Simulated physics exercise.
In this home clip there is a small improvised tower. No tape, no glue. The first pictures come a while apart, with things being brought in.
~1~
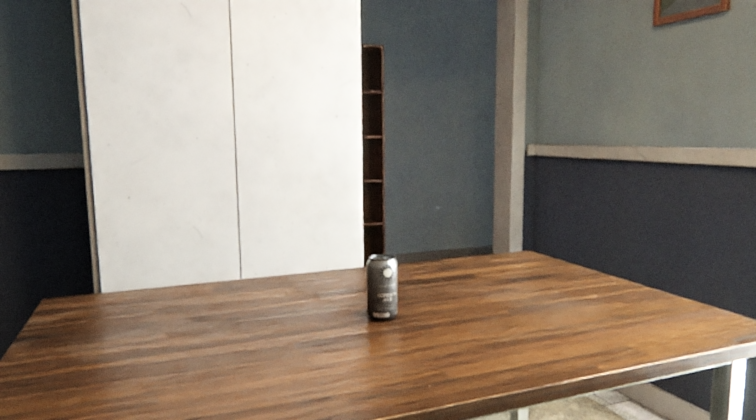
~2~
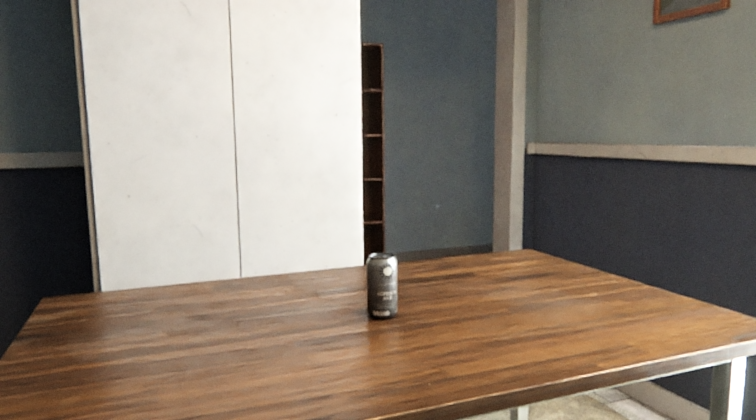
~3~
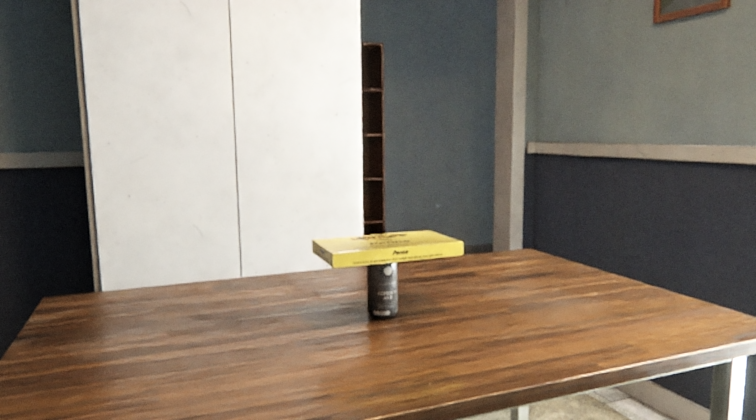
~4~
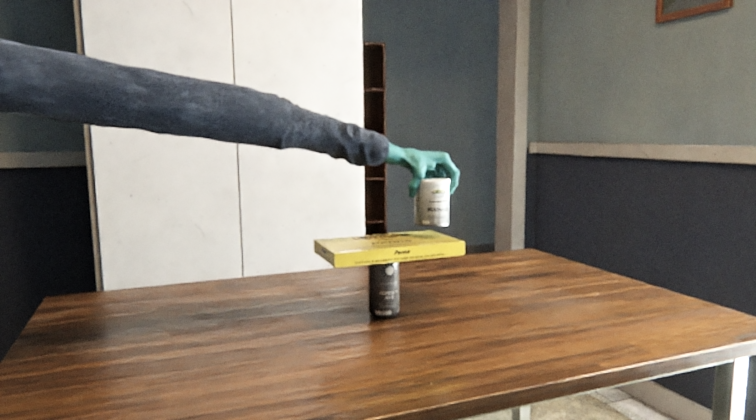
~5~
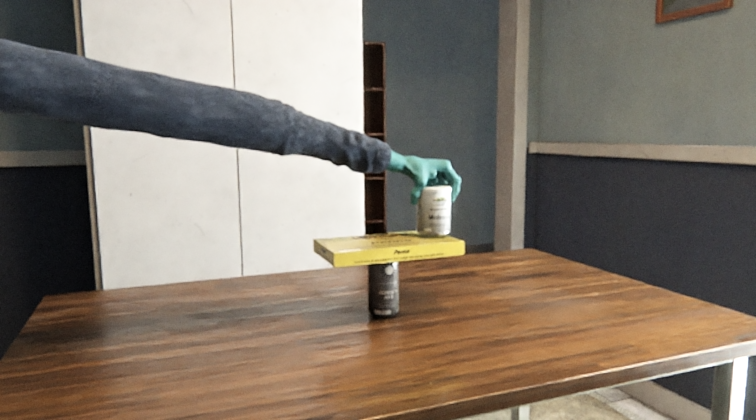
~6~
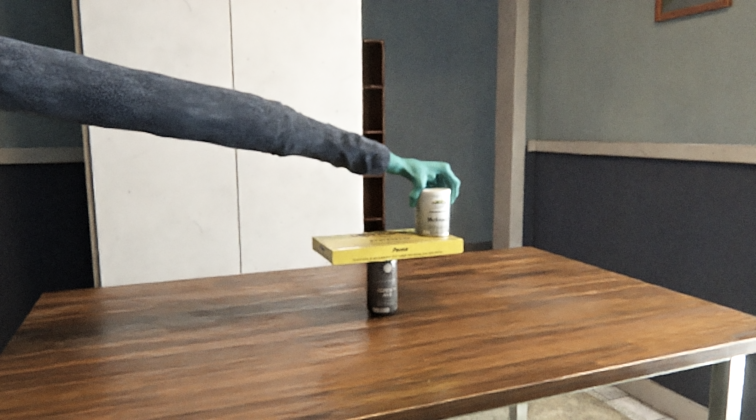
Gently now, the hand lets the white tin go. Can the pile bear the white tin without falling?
No, it falls.
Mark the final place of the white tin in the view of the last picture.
Around (484, 281).
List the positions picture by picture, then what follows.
In the first frame, the last thing is not in view yet; grey can (382, 287).
In the second frame, the last thing is not in view yet; grey can (382, 286).
In the third frame, the last thing is not in view yet; grey can (382, 285).
In the fourth frame, coming down; white tin (432, 202); grey can (384, 285).
In the fifth frame, coming down; white tin (434, 209); grey can (384, 285).
In the sixth frame, set down, still held; white tin (432, 212); grey can (382, 283).
Then, 0.40 s after the last picture, white tin now fallen; yellow packet tipped 73° from how it was.
Then, 1.30 s after the last picture, yellow packet now fallen.
At rest, fallen, white tin and yellow packet; grey can in place. Seen from the same camera at the end, white tin near (484, 281). The stack comes apart.
